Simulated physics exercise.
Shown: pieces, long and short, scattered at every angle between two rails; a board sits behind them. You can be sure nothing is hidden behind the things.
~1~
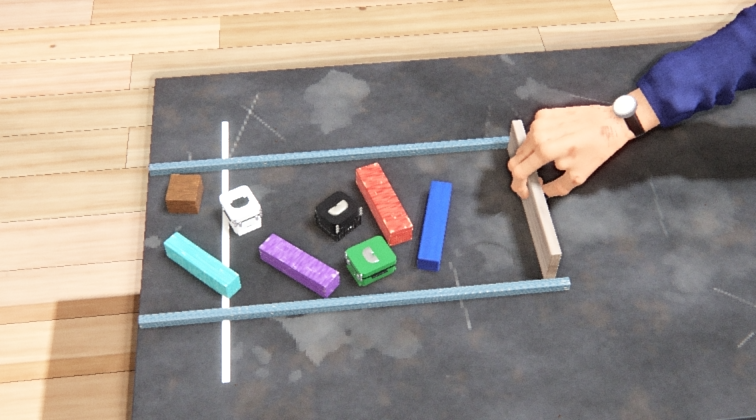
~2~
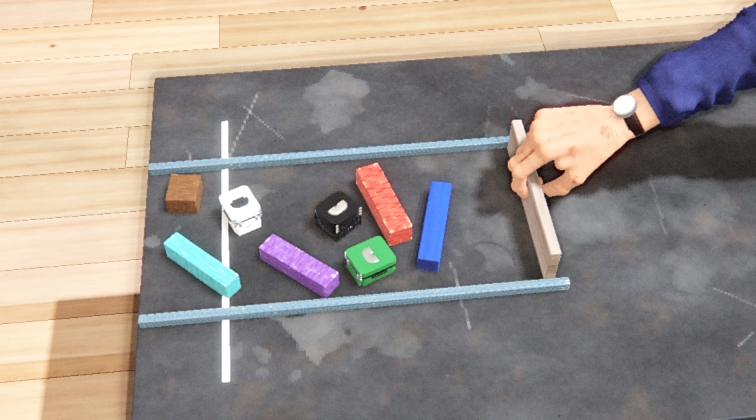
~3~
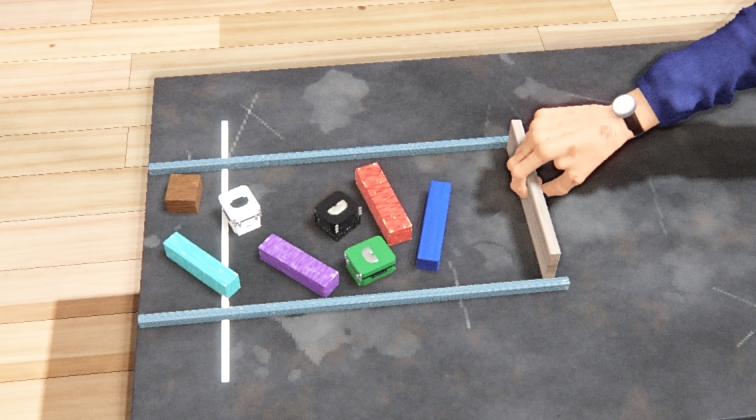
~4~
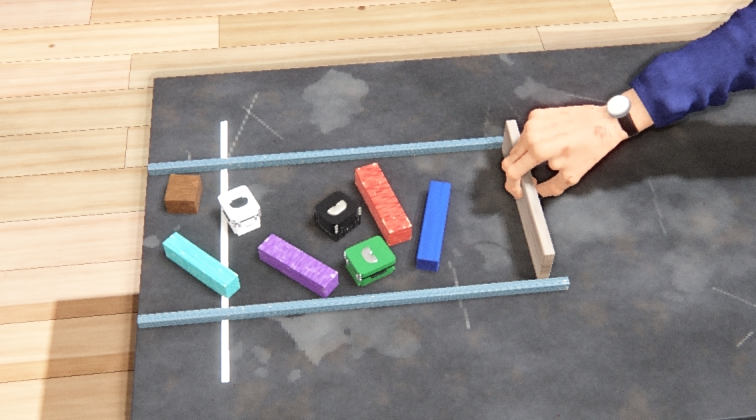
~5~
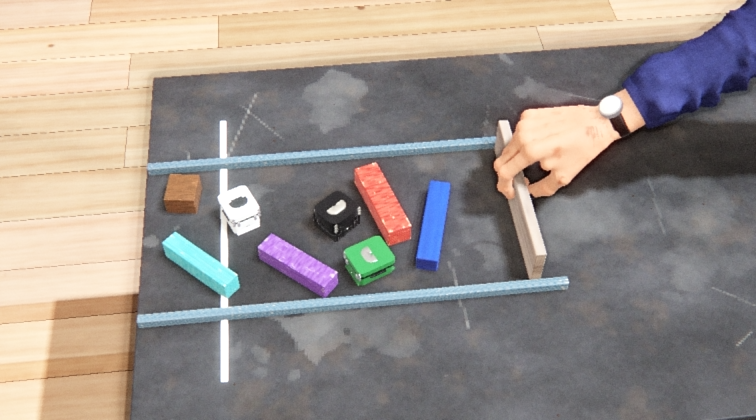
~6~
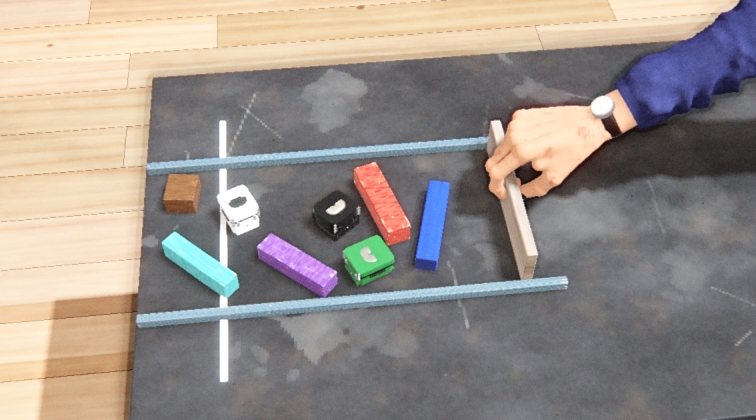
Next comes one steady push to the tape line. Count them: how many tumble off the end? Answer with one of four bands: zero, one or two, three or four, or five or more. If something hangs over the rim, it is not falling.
One or two.
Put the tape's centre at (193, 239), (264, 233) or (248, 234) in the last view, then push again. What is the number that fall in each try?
So, one try after another, the floor gets 5, then 0, then 0.
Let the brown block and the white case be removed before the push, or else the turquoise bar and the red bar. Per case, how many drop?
The counts would be 1 and 0.
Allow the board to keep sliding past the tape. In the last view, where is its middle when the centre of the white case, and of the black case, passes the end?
Around (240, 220), then around (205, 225).
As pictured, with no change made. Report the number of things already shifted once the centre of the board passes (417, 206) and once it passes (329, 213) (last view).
Well, it's 2 at the first one and 6 at the second.
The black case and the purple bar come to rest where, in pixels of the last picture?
Black case: About (158, 222); purple bar: About (149, 278).
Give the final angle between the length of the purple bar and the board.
Roughly 0°.
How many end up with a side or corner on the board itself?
1 of them.
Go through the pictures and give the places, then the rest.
The first picture shows brown block (185, 194); turquoise bar (202, 265); white case (241, 211); board (532, 197); tape (225, 237).
The second picture shows turquoise bar (202, 265); red bar (383, 204).
The third picture shows white case (241, 211); board (532, 197).
The fourth picture shows brown block (184, 194); green case (370, 262).
The fifth picture shows turquoise bar (201, 265); blue stick (433, 225).
The sixth picture shows brown block (182, 193); turquoise bar (200, 265); white case (239, 210); board (510, 198); tape (223, 236).
Soon after, none off yet; brown block at rest near (182, 193); turquoise bar at rest near (200, 265); white case at rest near (239, 210).
After that, none off yet; brown block at rest near (182, 193); turquoise bar at rest near (200, 265); white case moving near (233, 211).
And then, none off yet; brown block displaced about its own width near (161, 191); turquoise bar displaced a little near (168, 272); white case displaced well along near (167, 220).
In the end, the number that fall off is one or two; gone, white case and turquoise bar.
